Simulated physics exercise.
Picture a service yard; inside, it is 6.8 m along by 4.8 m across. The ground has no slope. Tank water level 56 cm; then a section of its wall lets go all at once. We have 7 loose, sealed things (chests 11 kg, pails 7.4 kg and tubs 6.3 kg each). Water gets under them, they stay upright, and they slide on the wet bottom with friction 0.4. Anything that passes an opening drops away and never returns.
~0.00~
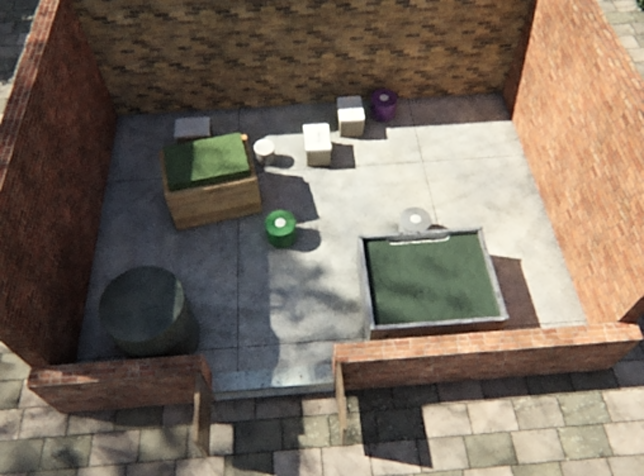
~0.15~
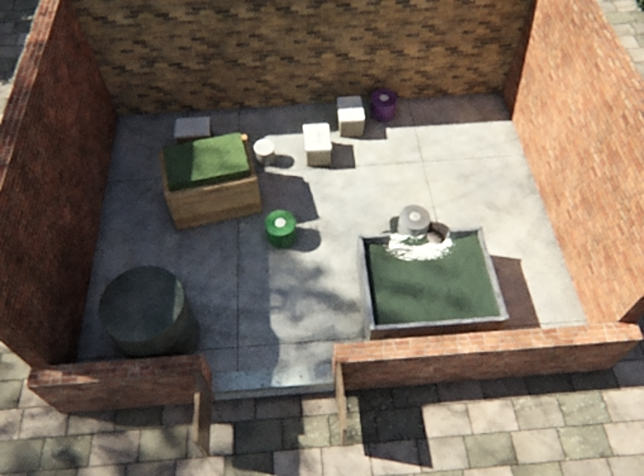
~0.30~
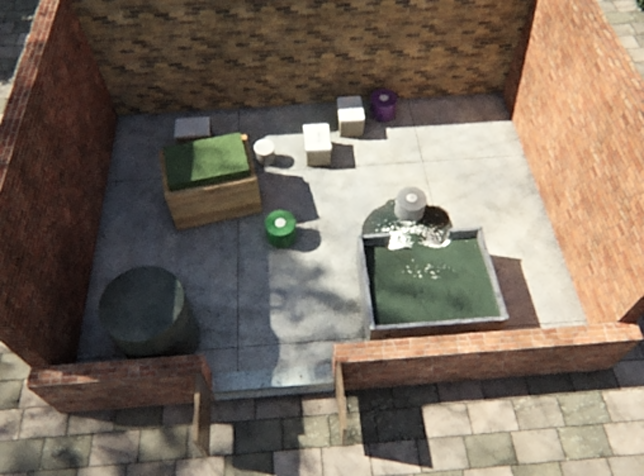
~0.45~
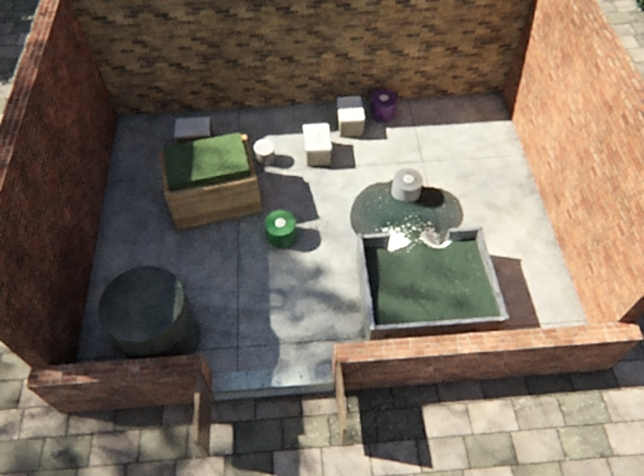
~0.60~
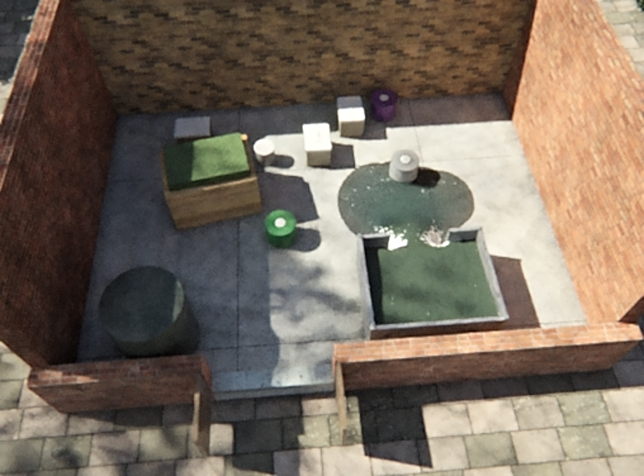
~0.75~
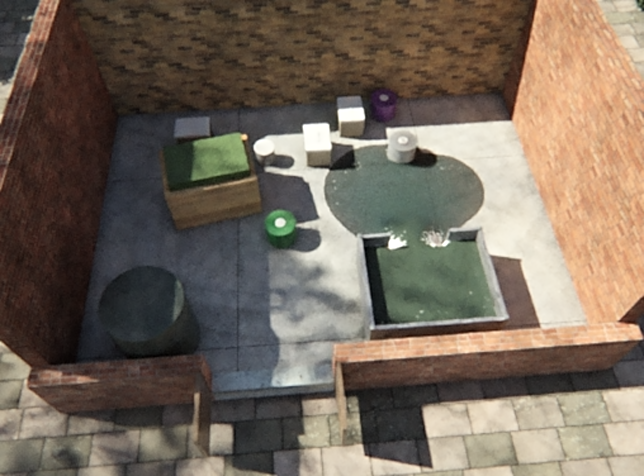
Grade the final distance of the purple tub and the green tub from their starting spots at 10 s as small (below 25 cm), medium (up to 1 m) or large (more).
Grades: Purple tub - large, green tub - small.
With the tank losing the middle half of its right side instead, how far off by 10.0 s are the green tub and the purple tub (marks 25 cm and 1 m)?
If so, the green tub remains in place, the purple tub is washed away.
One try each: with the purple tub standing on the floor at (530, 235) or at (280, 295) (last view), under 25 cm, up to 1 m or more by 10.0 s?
Taken in turn, it is carried a long way and then stays almost motionless.
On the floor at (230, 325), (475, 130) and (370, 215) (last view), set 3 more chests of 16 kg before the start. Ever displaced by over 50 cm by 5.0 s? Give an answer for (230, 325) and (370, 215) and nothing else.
Respectively: Inside the limit and outside the limit.
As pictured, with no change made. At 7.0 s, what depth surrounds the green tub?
The depth there is around 2 cm.
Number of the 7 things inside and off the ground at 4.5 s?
The number is 3.
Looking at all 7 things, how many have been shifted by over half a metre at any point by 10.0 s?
It works out to 5.
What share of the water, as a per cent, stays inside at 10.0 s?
Roughly 100 percent.
After 2.0 s the purple tub is near (389, 90), 0.1 m from its start, afloat; the green tub is near (280, 223), 0.0 m from its start, aground; 0 of 7 are out; 3 afloat.
After 4.5 s the purple tub is near (394, 120), 0.6 m from its start, afloat; the green tub is near (280, 223), 0.0 m from its start, aground; 0 of 7 are out; 3 afloat.
After 7.0 s the purple tub is near (334, 169), 1.8 m from its start, afloat; the green tub is near (280, 223), 0.0 m from its start, aground; 0 of 7 are out; 4 afloat.
After 10.0 s the purple tub is near (325, 179), 2.0 m from its start, aground; the green tub is near (280, 223), 0.0 m from its start, aground; 0 of 7 are out; 3 afloat.
